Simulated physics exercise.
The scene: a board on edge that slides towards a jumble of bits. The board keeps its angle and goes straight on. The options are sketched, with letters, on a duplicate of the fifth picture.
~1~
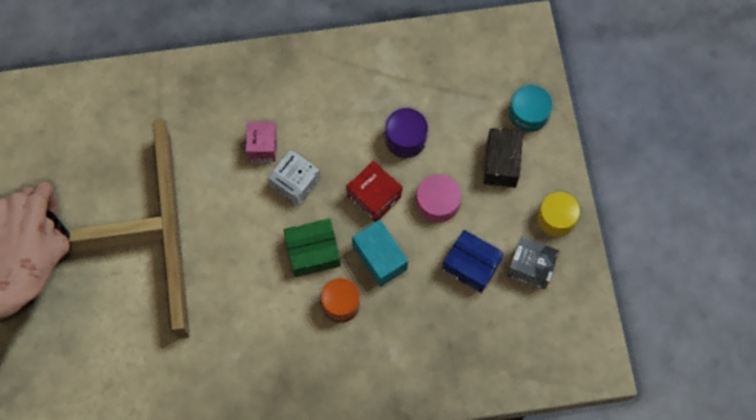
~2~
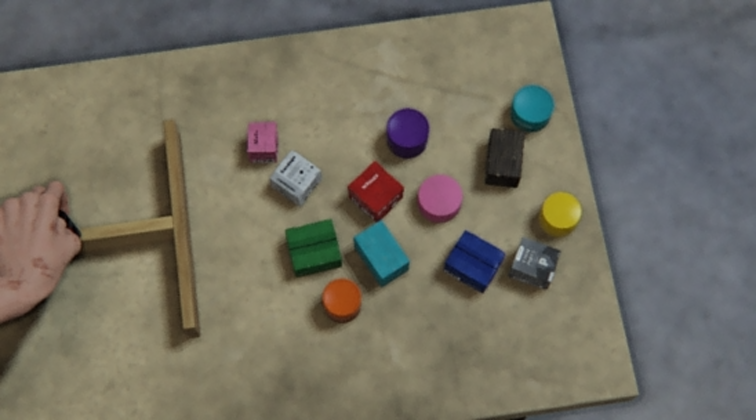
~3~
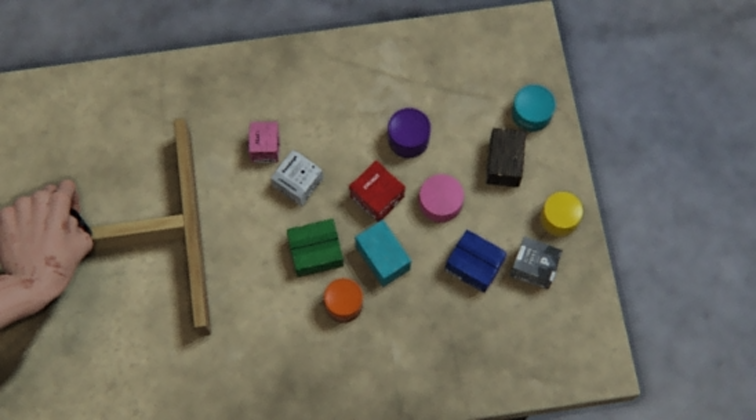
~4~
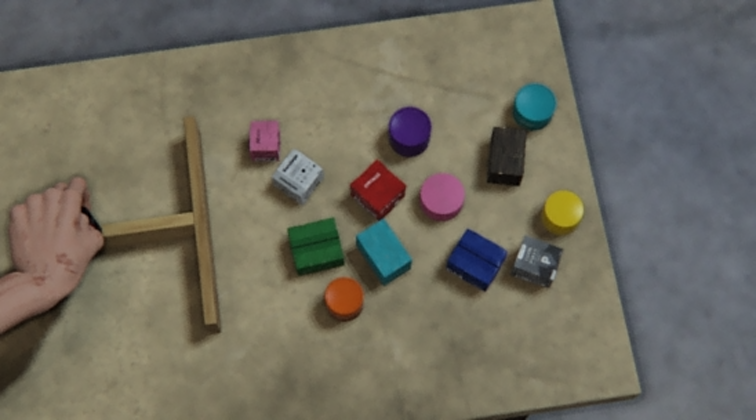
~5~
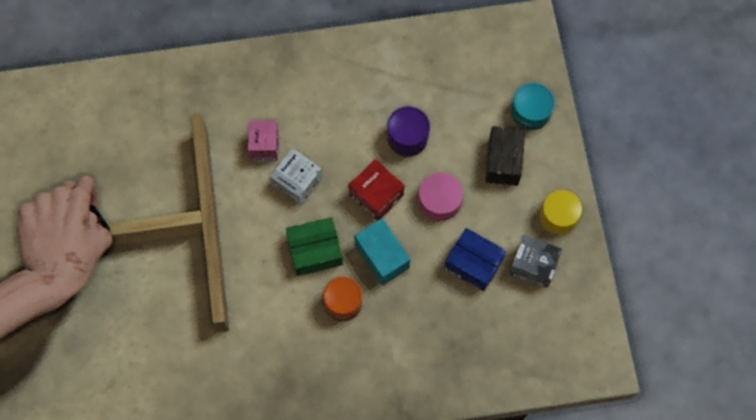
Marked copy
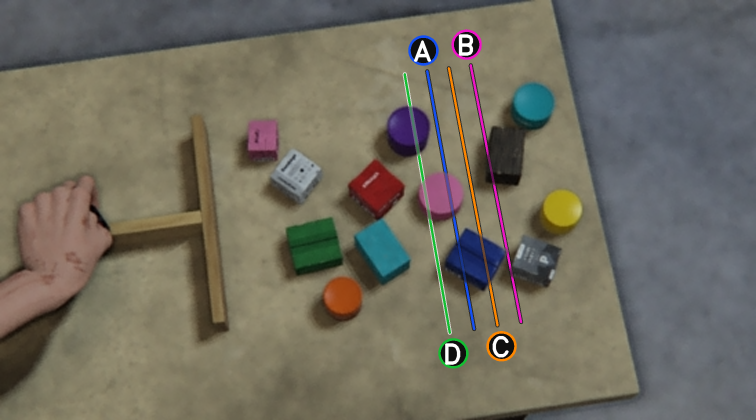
On a worn tabletop, a hand slides a wooden board slightly right toward scattered colourful boxes and jars.
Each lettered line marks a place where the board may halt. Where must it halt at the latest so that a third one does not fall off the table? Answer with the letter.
B.
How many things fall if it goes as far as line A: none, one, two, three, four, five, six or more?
The count is none.
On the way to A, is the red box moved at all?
Yes.
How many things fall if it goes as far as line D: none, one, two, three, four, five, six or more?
The count is none.
On the marked copy, A at (450, 195); B at (495, 189); C at (472, 192); D at (426, 198).
Following B. Soon after the start, board (311, 201); pink box (322, 132); orange jar (350, 299).
Later, board (414, 186); grey box (576, 272); blue box (531, 262).
In the end, board (493, 175); grey box over the edge; yellow pot over the edge; two fallen.
As for the rest, A is within the limit but short; C is within the limit but short; D is within the limit but short.
